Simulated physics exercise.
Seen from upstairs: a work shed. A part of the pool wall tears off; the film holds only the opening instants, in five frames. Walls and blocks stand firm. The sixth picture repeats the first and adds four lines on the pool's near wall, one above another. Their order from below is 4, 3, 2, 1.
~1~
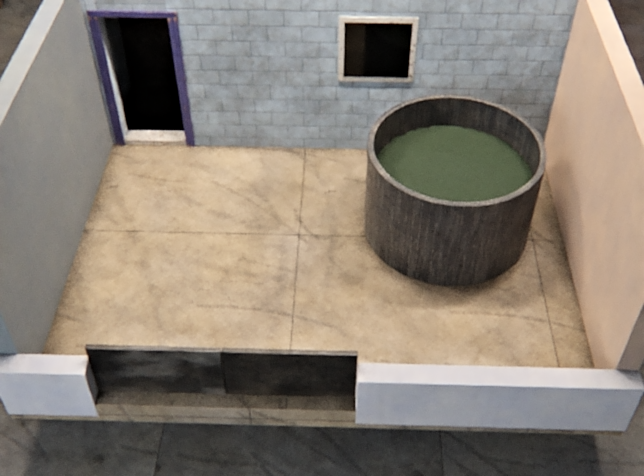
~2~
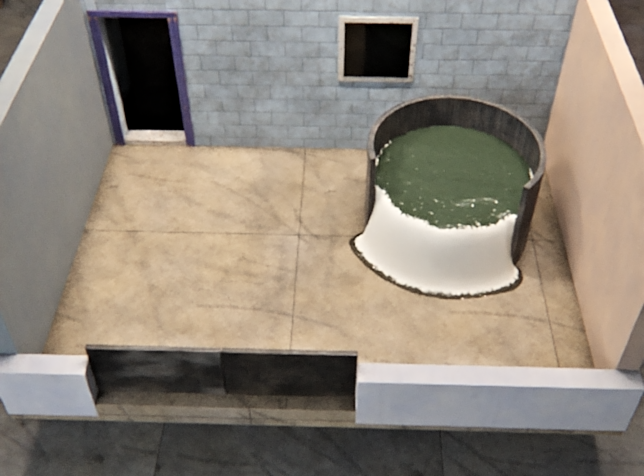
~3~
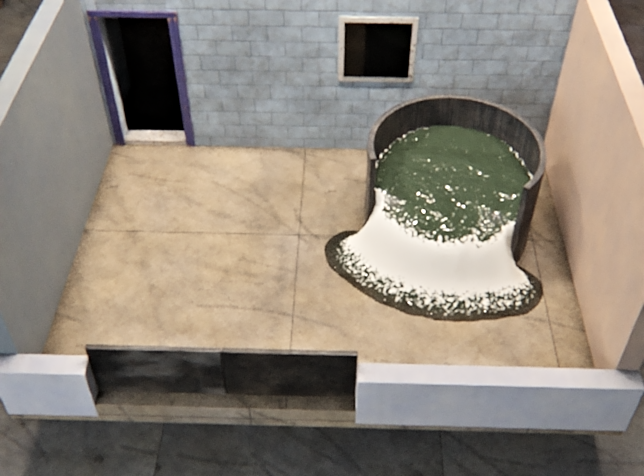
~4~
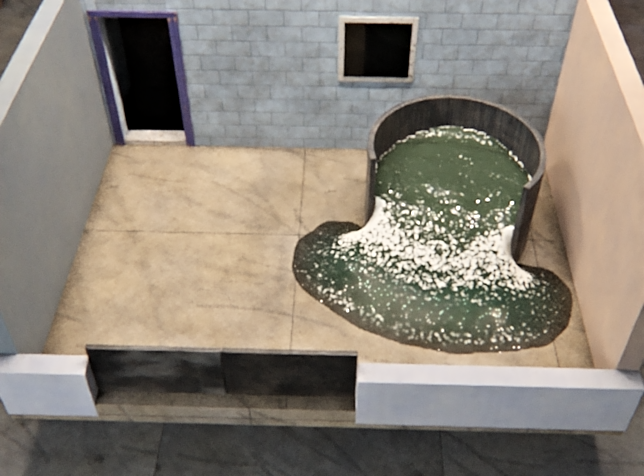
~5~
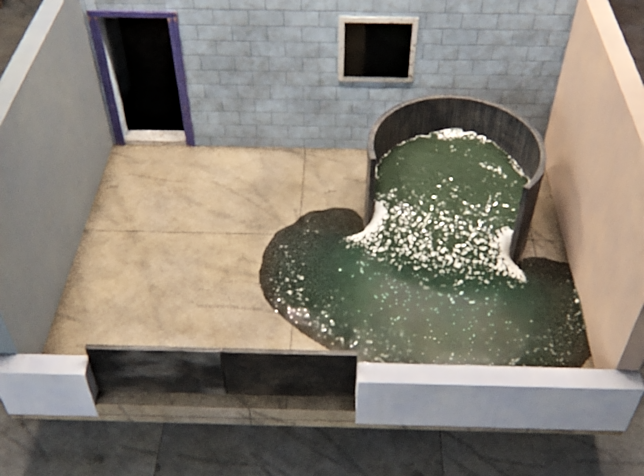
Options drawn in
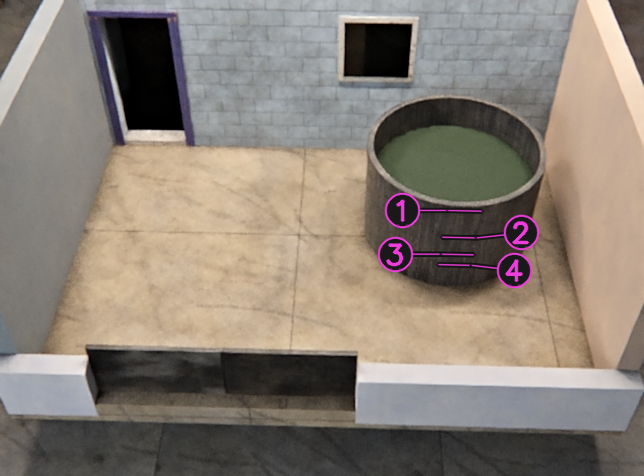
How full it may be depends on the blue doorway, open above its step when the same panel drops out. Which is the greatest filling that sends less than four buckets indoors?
Take 4.
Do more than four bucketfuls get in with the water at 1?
Yes.
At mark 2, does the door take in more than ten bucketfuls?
Yes, it does.
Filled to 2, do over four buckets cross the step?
Yes, that goes wrong.
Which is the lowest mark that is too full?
It is 3.
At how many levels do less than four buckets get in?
One.
On the marked copy, 1 at (463, 210); 2 at (459, 237); 3 at (456, 254); 4 at (454, 264); from the bottom up 4, 3, 2, 1.
For mark 1, dozens of bucketfuls pour in.
For mark 2, dozens of bucketfuls pour in.
For mark 3, about 10 bucketfuls get in.
For mark 4, a bucket or two gets in.
